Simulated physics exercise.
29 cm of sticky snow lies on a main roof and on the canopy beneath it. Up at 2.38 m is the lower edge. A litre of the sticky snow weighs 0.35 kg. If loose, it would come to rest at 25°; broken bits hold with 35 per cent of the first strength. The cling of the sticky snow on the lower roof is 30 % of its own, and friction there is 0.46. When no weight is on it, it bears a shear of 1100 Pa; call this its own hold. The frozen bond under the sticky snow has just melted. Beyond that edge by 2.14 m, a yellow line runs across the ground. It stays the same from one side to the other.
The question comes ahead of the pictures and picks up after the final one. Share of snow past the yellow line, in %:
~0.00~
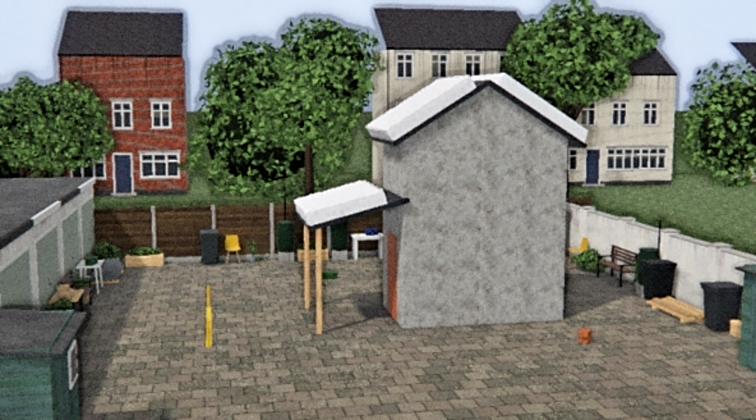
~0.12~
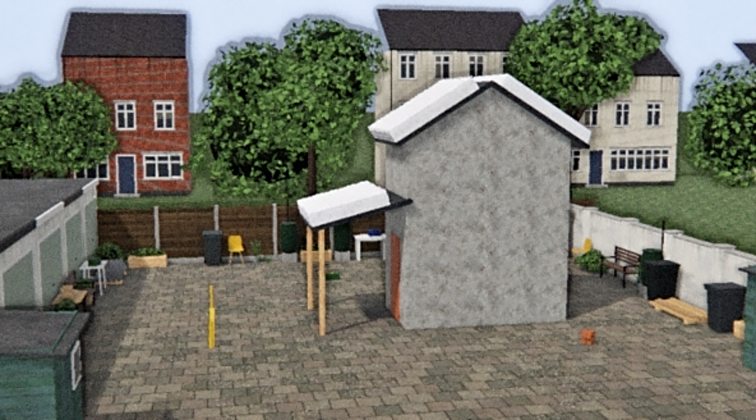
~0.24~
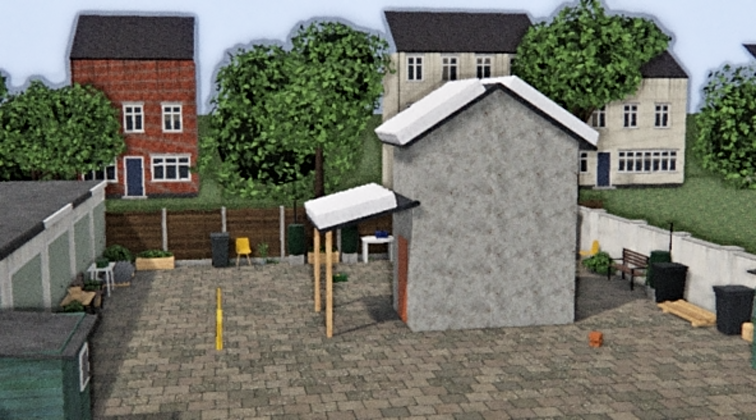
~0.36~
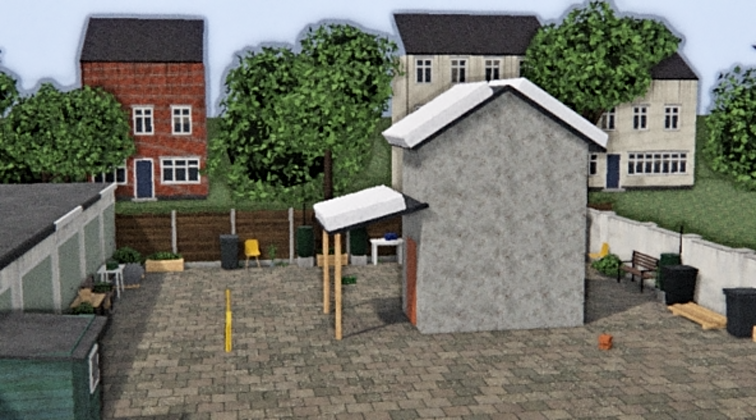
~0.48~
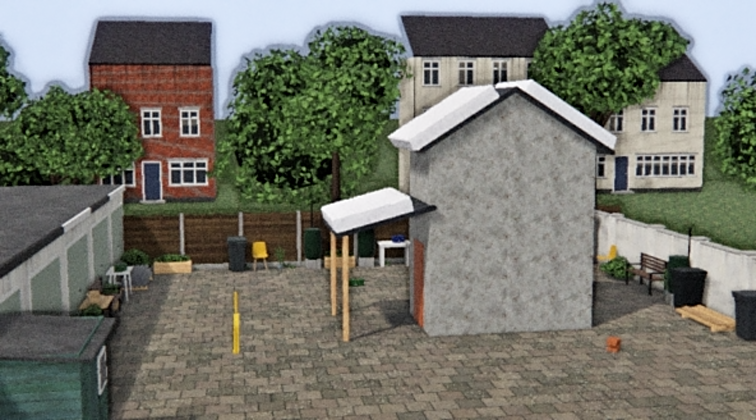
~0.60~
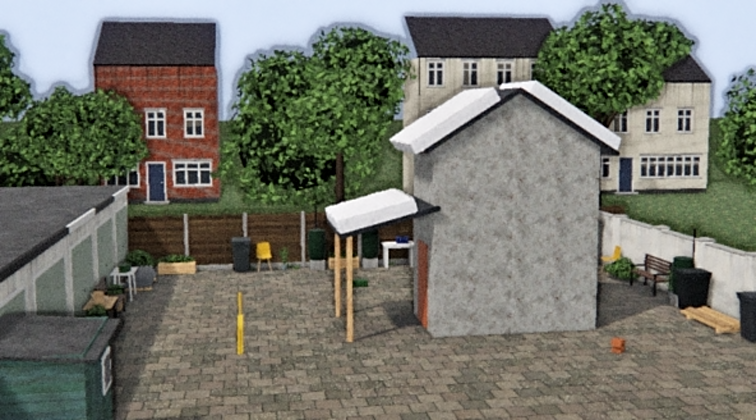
0 %.
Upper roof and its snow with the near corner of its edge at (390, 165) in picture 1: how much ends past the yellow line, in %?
Roughly 0 per cent.
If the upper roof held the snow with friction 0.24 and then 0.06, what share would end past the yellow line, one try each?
In that order: 2 %, 16 %.
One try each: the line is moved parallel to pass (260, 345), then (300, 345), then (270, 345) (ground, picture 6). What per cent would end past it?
First try around 0 per cent, second around 10 per cent, third around 0 per cent.
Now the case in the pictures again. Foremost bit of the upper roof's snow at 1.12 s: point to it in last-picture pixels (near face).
Near (389, 198).
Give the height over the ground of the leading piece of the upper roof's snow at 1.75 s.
About 3.0 m.
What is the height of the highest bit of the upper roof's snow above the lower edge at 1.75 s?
Roughly 2.1 m.
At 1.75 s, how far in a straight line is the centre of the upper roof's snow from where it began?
I'd reckon close to 2.0 m.
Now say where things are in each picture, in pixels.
The first picture shows front end of the sticky snow at (392, 127).
The second picture shows front end of the sticky snow at (394, 129), its middle shifted 7 mm.
The third picture shows front end of the sticky snow at (401, 131), its middle shifted 2.7 cm, 1 % of it past the upper edge, in one piece.
The fourth picture shows front end of the sticky snow at (408, 144), its middle shifted 6.2 cm, 3 % of it past the upper edge, in one piece.
The fifth picture shows front end of the sticky snow at (414, 147), its middle shifted 12 cm, 5 % of it past the upper edge, in one piece.
The sixth picture shows front end of the sticky snow at (415, 139), its middle shifted 19 cm, 9 % of it past the upper edge, in one piece.
By 1.12 s, none is below the lower edge and 0 % is past the line.
By 1.75 s, none is below the lower edge and 0 % is past the line.
By 2.37 s, none is below the lower edge and 0 % is past the line.
By 3.00 s, 6 % is below the lower edge and 0 % is past the line.
By 5.40 s, at the end, 34 % is below the lower edge and 0 % is past the line.
